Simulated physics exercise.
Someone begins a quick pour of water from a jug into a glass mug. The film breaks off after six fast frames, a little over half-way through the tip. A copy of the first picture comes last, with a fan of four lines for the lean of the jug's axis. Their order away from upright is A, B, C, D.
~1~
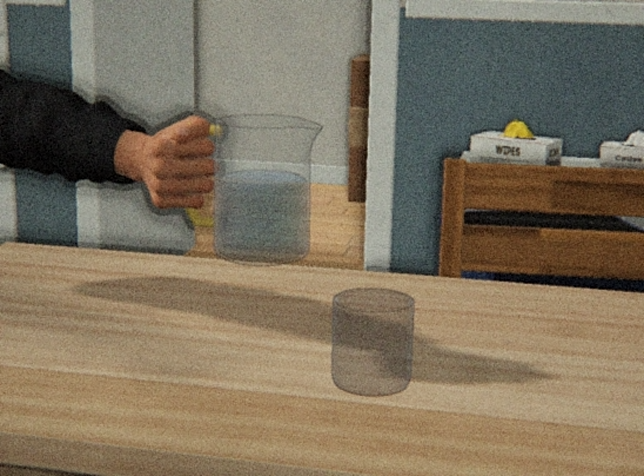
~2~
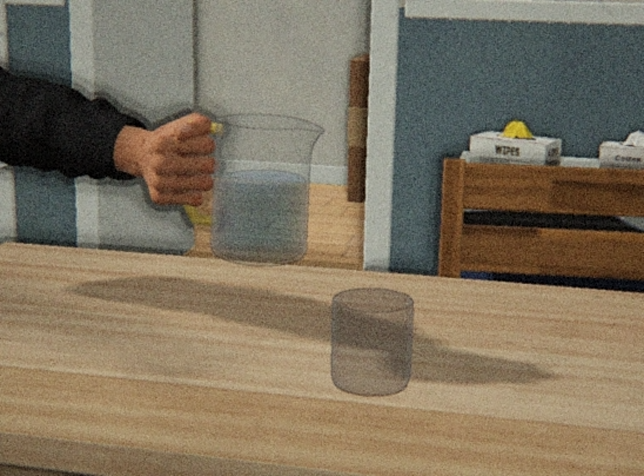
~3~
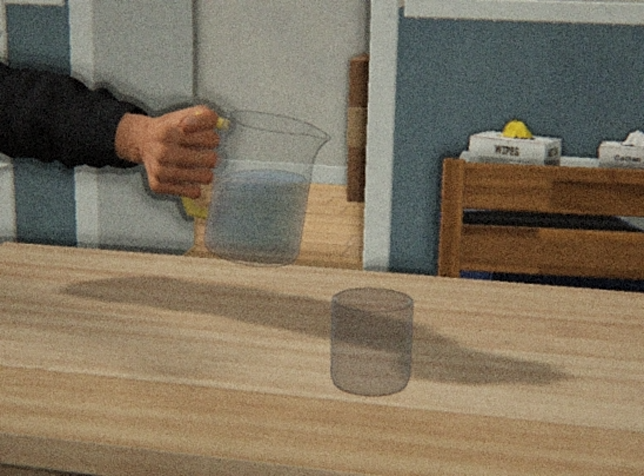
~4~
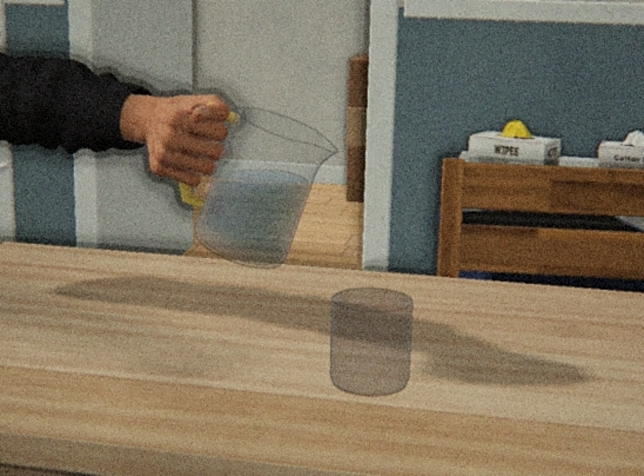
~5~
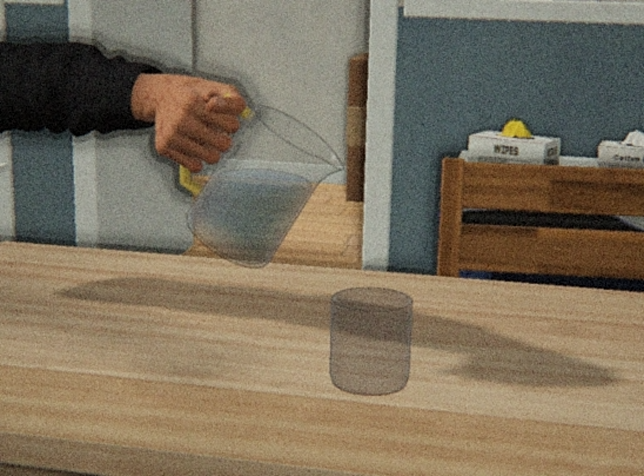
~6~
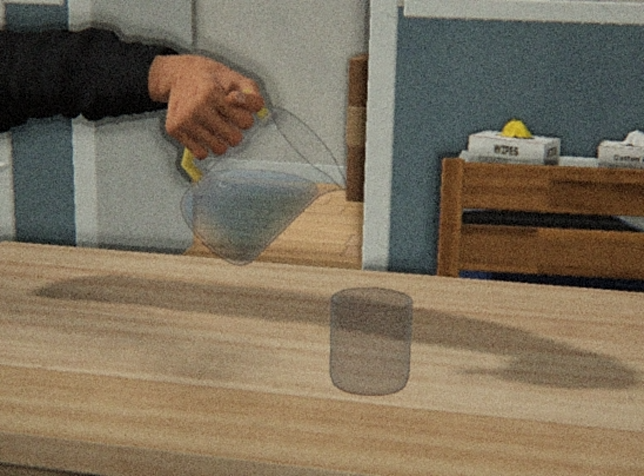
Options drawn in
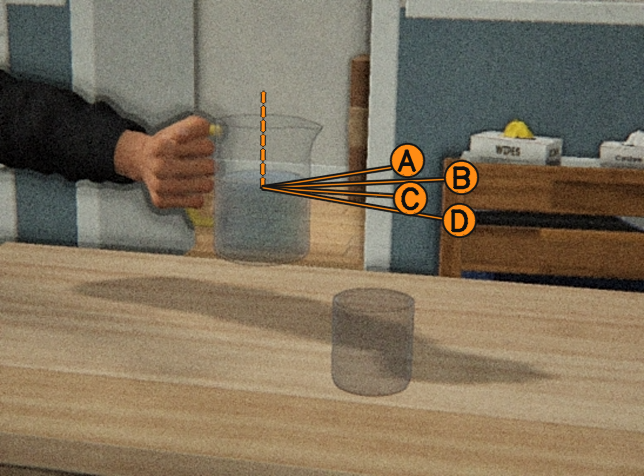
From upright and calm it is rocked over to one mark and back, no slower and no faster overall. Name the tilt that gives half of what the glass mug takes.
Take A.
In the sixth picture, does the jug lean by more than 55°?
No, it does not.
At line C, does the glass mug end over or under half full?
Over.
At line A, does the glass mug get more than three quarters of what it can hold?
No.
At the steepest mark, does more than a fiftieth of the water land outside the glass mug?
Yes.
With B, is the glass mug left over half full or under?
Over.
On the marked copy, A at (391, 167); B at (444, 179); C at (393, 196); D at (442, 218).
For line A, the glass mug ends with about 52 % of what it can hold; 4 % of the water is spilt.
For line B, the glass mug ends with about 67 % of what it can hold; 5 % of the water is spilt.
For line C, the glass mug ends with about 77 % of what it can hold; 9 % of the water is spilt.
For line D, the glass mug ends with about 82 % of what it can hold; 16 % of the water is spilt.
